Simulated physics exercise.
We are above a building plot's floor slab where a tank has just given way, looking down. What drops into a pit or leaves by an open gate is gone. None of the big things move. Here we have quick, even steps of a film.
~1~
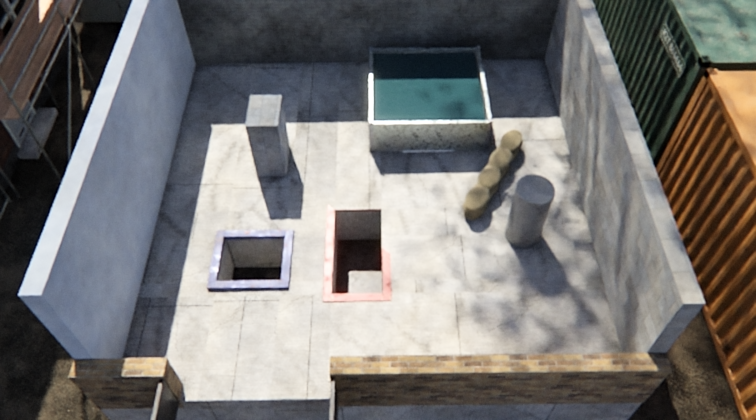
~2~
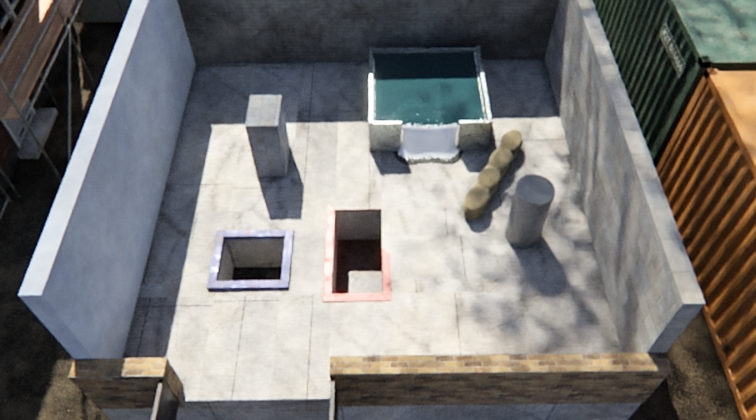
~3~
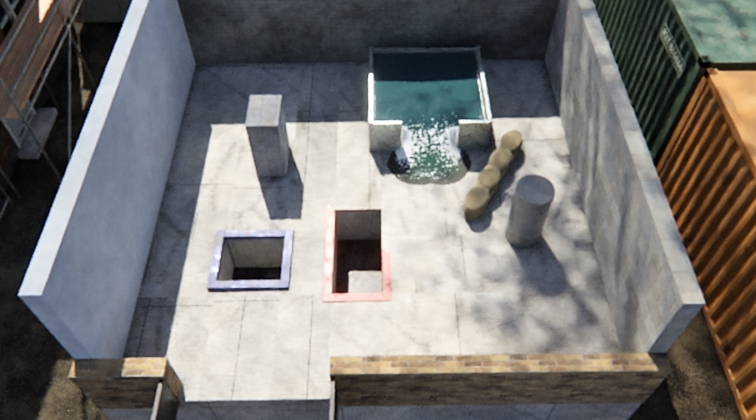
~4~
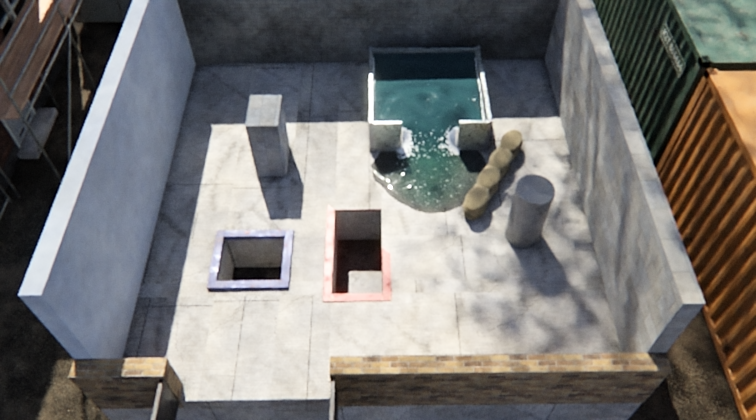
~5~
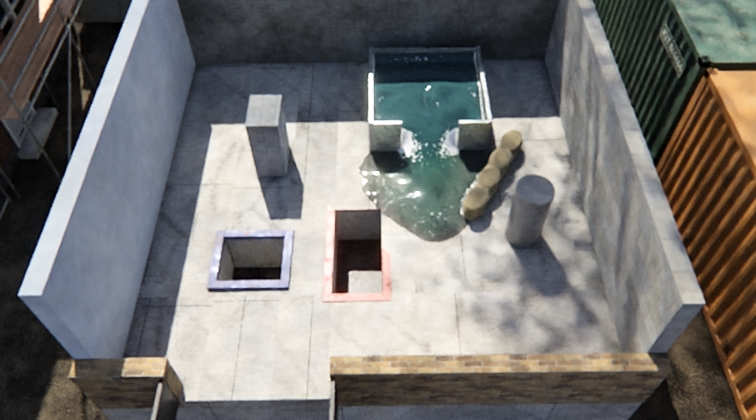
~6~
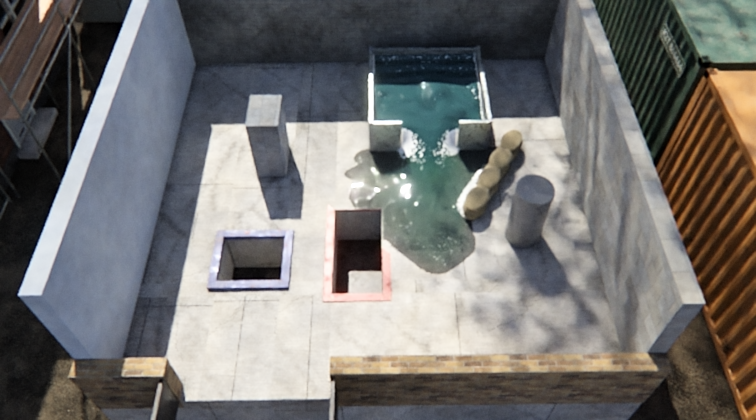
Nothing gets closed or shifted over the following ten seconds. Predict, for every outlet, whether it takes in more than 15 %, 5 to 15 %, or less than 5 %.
My prediction: The gate holds five to fifteen per cent; the red pit clears fifteen per cent; the blue pit never reaches five per cent.
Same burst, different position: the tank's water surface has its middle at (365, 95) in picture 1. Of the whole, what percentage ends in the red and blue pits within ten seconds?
Estimated shares - red: Some 45 in a hundred; blue: Some 4 in a hundred.
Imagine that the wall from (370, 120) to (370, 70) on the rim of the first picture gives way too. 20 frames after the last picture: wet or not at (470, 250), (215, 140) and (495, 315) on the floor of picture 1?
Note, points one to three: Unreached / reached and soaked / unreached.
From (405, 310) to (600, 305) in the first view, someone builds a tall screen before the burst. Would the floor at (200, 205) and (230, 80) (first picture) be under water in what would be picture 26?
In the listed order, the first spot is spared and the second is spared.
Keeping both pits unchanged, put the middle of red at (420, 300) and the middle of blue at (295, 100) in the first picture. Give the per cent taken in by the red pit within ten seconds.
Share for red: 40 in a hundred.
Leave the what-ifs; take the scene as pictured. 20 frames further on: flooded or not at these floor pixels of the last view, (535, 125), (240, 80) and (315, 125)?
One by one: Left dry / left dry / left dry.
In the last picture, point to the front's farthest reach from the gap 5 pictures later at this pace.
Look around (401, 380).
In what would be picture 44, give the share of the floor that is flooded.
Roughly 45 %.
A moment on, water covers 20 % of the floor; the gate 0 %, the red pit 3 %, the blue pit 0 %.
Next, water covers 25 % of the floor; the gate 0 %, the red pit 9 %, the blue pit 0 %.
Then, water covers 35 % of the floor; the gate 1 %, the red pit 17 %, the blue pit 0 %.
Later, water covers 45 % of the floor; the gate 4 %, the red pit 27 %, the blue pit 0 %.
In the end, water covers 65 % of the floor; the gate 7 %, the red pit 34 %, the blue pit 0 %.
